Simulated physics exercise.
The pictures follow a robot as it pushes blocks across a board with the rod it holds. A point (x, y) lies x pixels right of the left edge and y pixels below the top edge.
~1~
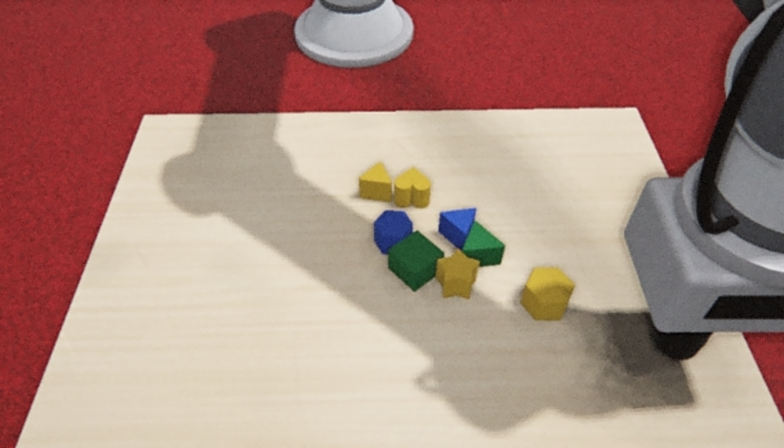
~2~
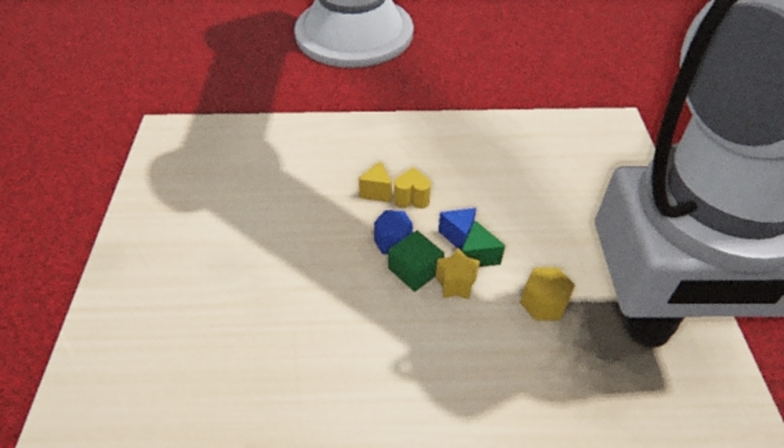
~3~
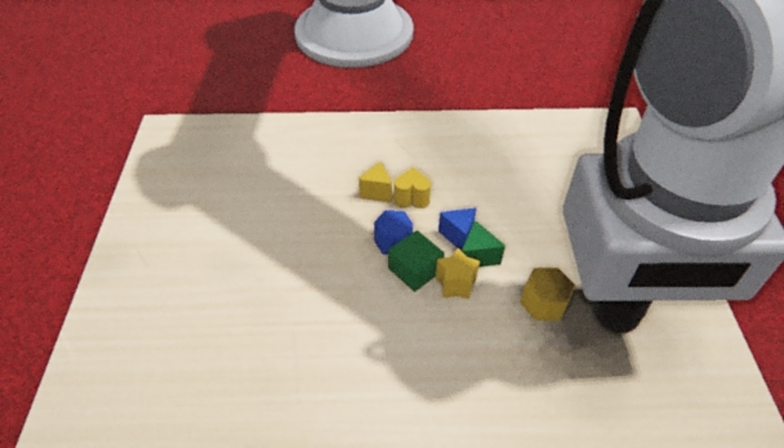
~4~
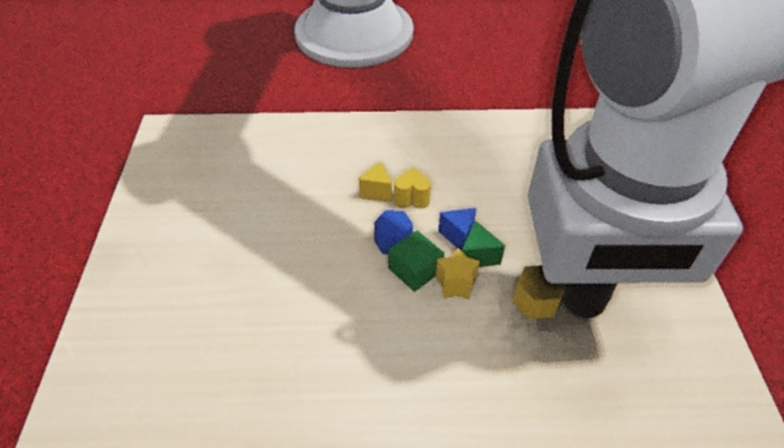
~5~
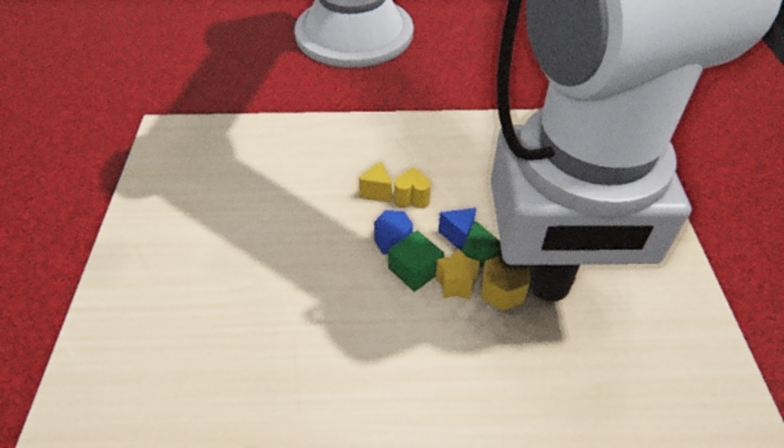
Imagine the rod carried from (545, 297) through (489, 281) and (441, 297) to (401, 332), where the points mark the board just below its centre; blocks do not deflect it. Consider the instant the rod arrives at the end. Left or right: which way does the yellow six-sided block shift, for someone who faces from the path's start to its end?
Gets pushed right.
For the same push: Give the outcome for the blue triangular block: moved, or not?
It is not moved.
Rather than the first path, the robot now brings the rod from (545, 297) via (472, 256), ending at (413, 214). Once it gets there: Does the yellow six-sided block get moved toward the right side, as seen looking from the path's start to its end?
That would be a no.
What follows on the original path. One third of the way, rod at (491, 270); blue six-sided block at (377, 215), turned 40° clockwise; green four-sided block at (373, 248), turned 15° clockwise; yellow star block at (412, 267), turned 30° anticlockwise; green triangular block at (476, 233), turned 15° clockwise; yellow six-sided block at (450, 260), turned 15° anticlockwise.
Two thirds of the way, rod at (442, 287); blue six-sided block at (377, 215), turned 40° clockwise; green four-sided block at (346, 249), turned 85° clockwise; yellow star block at (364, 282), turned 50° anticlockwise; green triangular block at (476, 233), turned 15° clockwise; yellow six-sided block at (401, 269).
At the end, rod at (401, 321); blue six-sided block at (377, 215), turned 40° clockwise; green four-sided block at (344, 249), turned 90° clockwise; yellow star block at (351, 286), turned 45° anticlockwise; blue triangular block still; green triangular block at (476, 233), turned 15° clockwise; yellow six-sided block at (388, 273), turned 35° clockwise.
